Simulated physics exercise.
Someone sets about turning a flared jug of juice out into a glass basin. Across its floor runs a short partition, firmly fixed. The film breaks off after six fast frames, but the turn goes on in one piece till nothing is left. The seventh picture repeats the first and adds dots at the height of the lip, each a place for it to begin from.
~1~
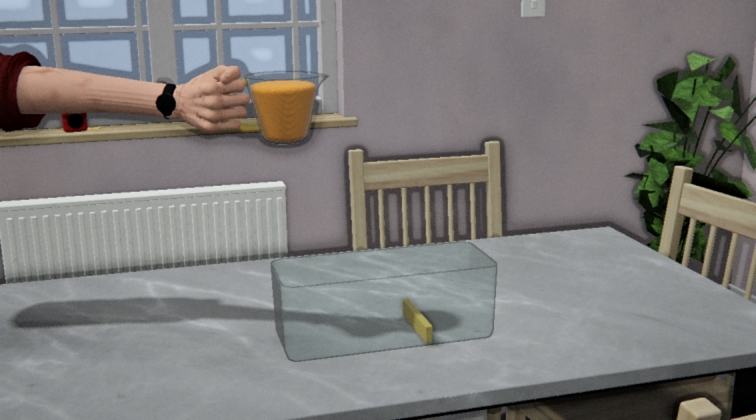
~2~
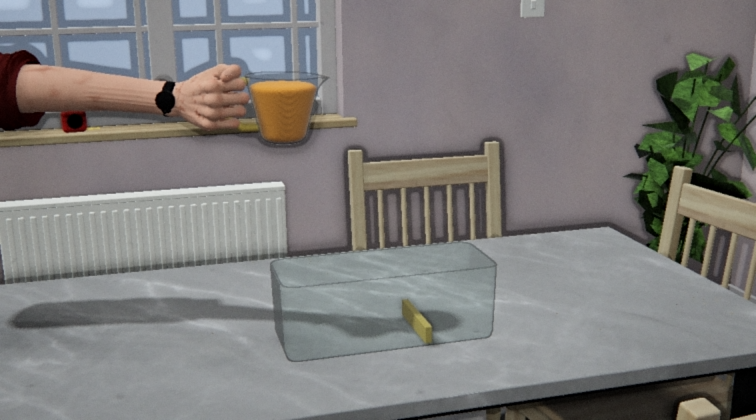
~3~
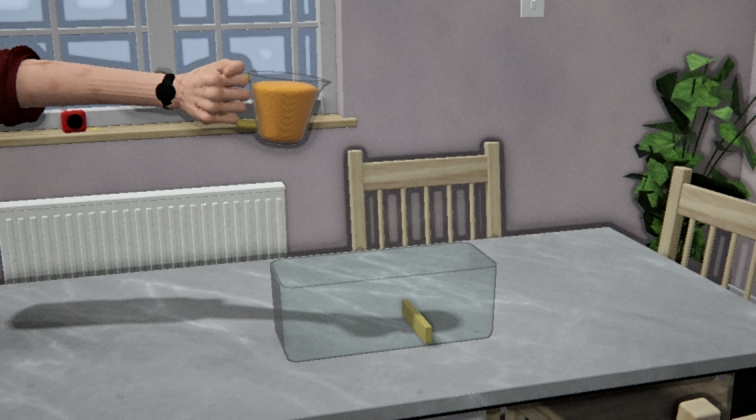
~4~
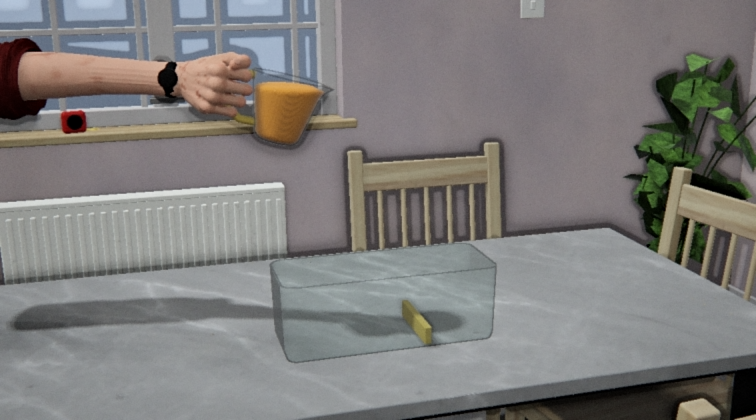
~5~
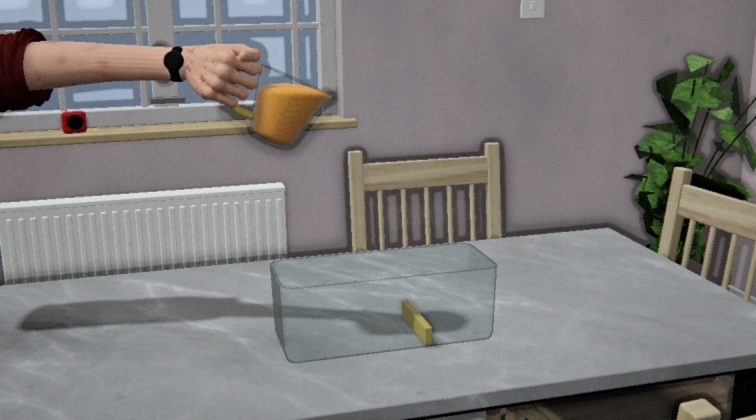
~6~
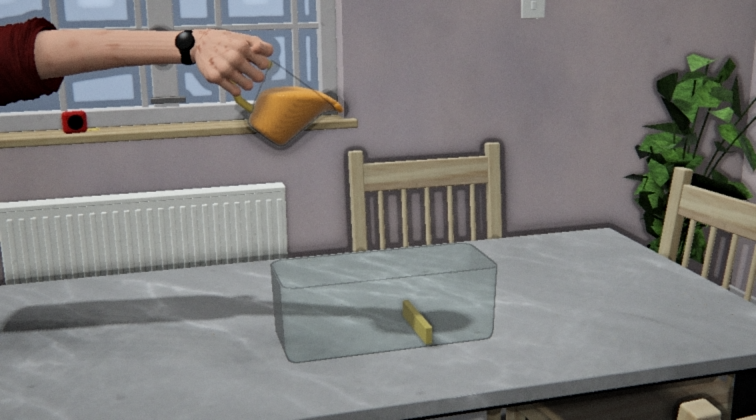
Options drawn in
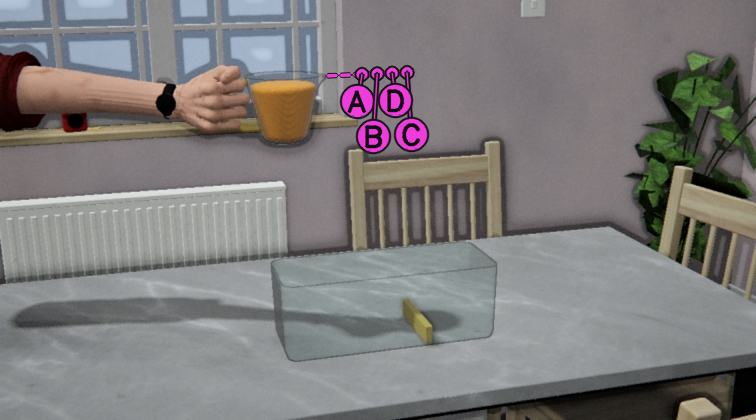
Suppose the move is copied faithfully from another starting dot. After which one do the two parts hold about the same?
The answer is spot B.
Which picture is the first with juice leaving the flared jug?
Picture 6.
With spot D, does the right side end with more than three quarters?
No.
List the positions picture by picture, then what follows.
Upright, lip at (328, 75); basin from (286, 361) to (493, 335); top of the wall at (417, 312); nothing has left yet, in the first picture.
Upright, lip at (328, 77); nothing has left yet, in the second picture.
Tipped about 7°, lip at (330, 81); nothing has left yet, in the third picture.
Tipped about 15°, lip at (333, 89); nothing has left yet, in the fourth picture.
Tipped about 26°, lip at (336, 99); nothing has left yet, in the fifth picture.
Tipped about 38°, lip at (337, 111); juice is over the lip, down to (337, 111), in the sixth picture.
In magenta, A at (362, 74); B at (377, 73); C at (407, 72); D at (392, 73).
If A is chosen, about 60 % ends left of the wall and 31 % right of it; 9 % is lost outside.
If B is chosen, about 48 % ends left of the wall and 46 % right of it; 6 % is lost outside.
If C is chosen, about 31 % ends left of the wall and 62 % right of it; 7 % is lost outside.
If D is chosen, about 29 % ends left of the wall and 65 % right of it; 7 % is lost outside.
